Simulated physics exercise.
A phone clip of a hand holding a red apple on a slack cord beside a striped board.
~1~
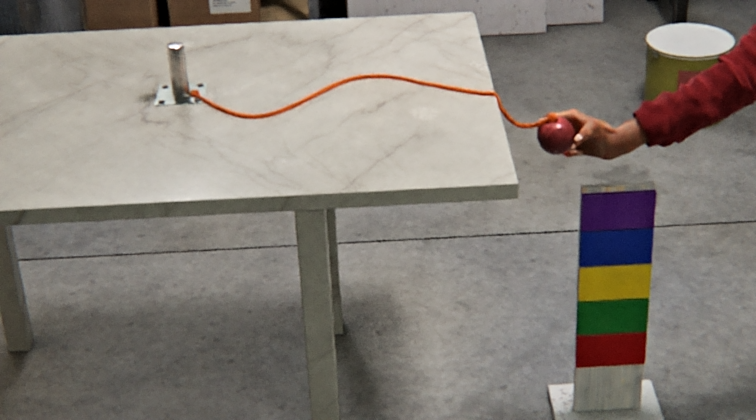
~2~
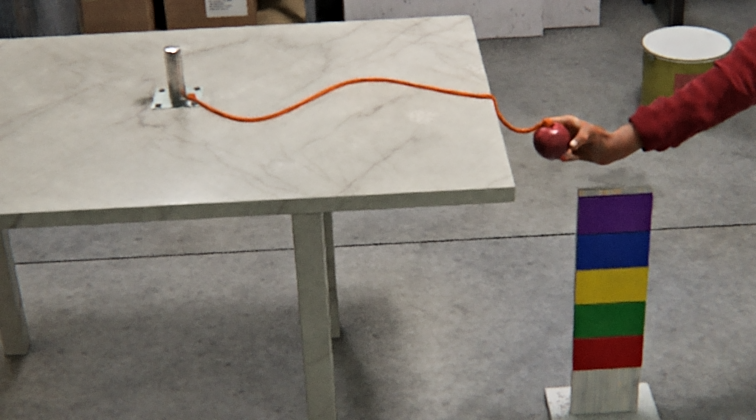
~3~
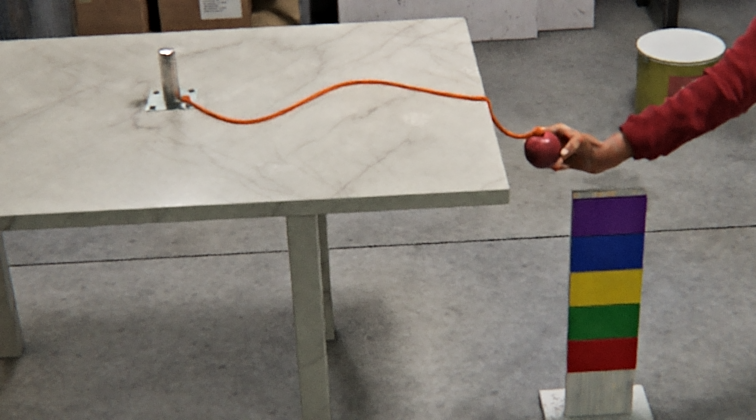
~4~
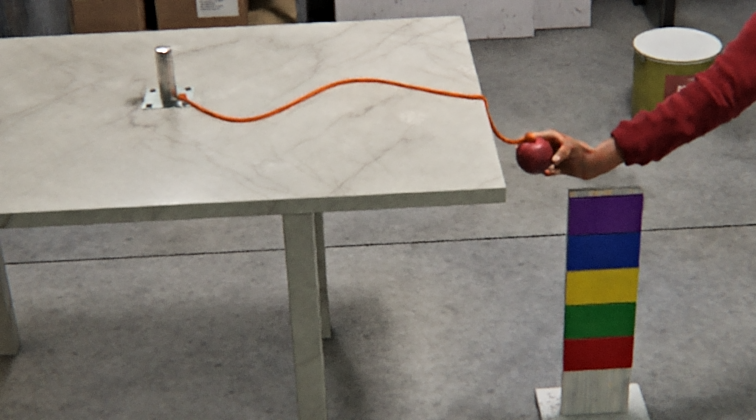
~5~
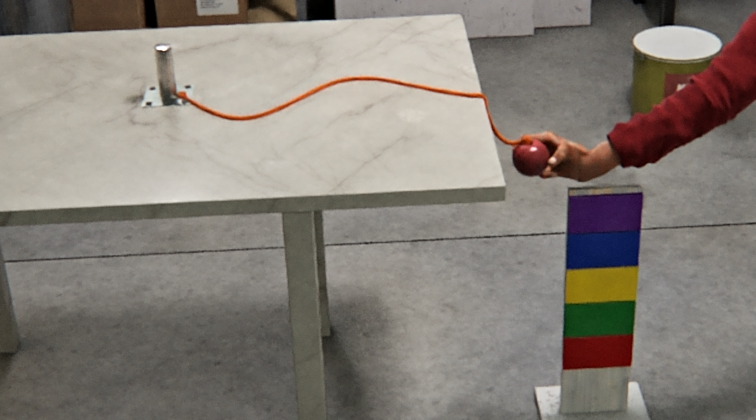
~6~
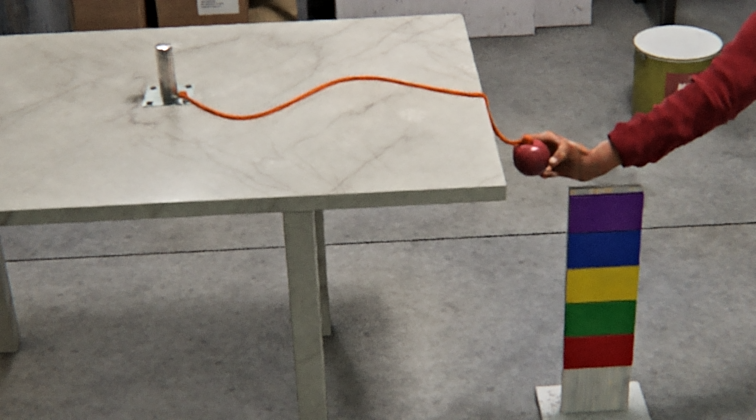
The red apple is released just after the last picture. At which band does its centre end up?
Its centre hangs level with the blue band.
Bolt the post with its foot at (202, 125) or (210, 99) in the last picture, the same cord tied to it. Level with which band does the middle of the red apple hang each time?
It would be yellow; yellow.
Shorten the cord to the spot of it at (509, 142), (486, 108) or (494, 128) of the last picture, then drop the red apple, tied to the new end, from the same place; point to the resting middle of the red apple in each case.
In that order: (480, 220), (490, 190) and (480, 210).
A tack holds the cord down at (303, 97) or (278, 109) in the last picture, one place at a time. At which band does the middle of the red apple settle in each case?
One after the other, purple; purple.
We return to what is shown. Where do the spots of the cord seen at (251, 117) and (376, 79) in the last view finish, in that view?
The first at (279, 97), the second at (435, 101).
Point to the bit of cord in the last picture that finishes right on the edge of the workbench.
Near (424, 87).
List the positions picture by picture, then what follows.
In the first frame, red apple (556, 136); purple (619, 212); blue (617, 248); yellow (615, 284); green (613, 318); red (611, 351).
In the second frame, red apple (552, 141); cord through (211, 109) (278, 114) (336, 87) (409, 84) (483, 97).
In the third frame, red apple (542, 150).
In the fourth frame, red apple (534, 156); cord through (201, 109) (269, 115) (327, 88) (400, 85) (474, 98).
In the fifth frame, red apple (531, 158).
In the sixth frame, red apple (531, 158); cord through (202, 107) (269, 112) (328, 85) (400, 83) (474, 96).
Early on, apple near (528, 244); level with blue.
Midway, apple near (462, 236); level with blue.
Near the end, apple near (500, 254); level with blue.
Finally, apple near (488, 252); level with blue. Its middle rests at the blue band.
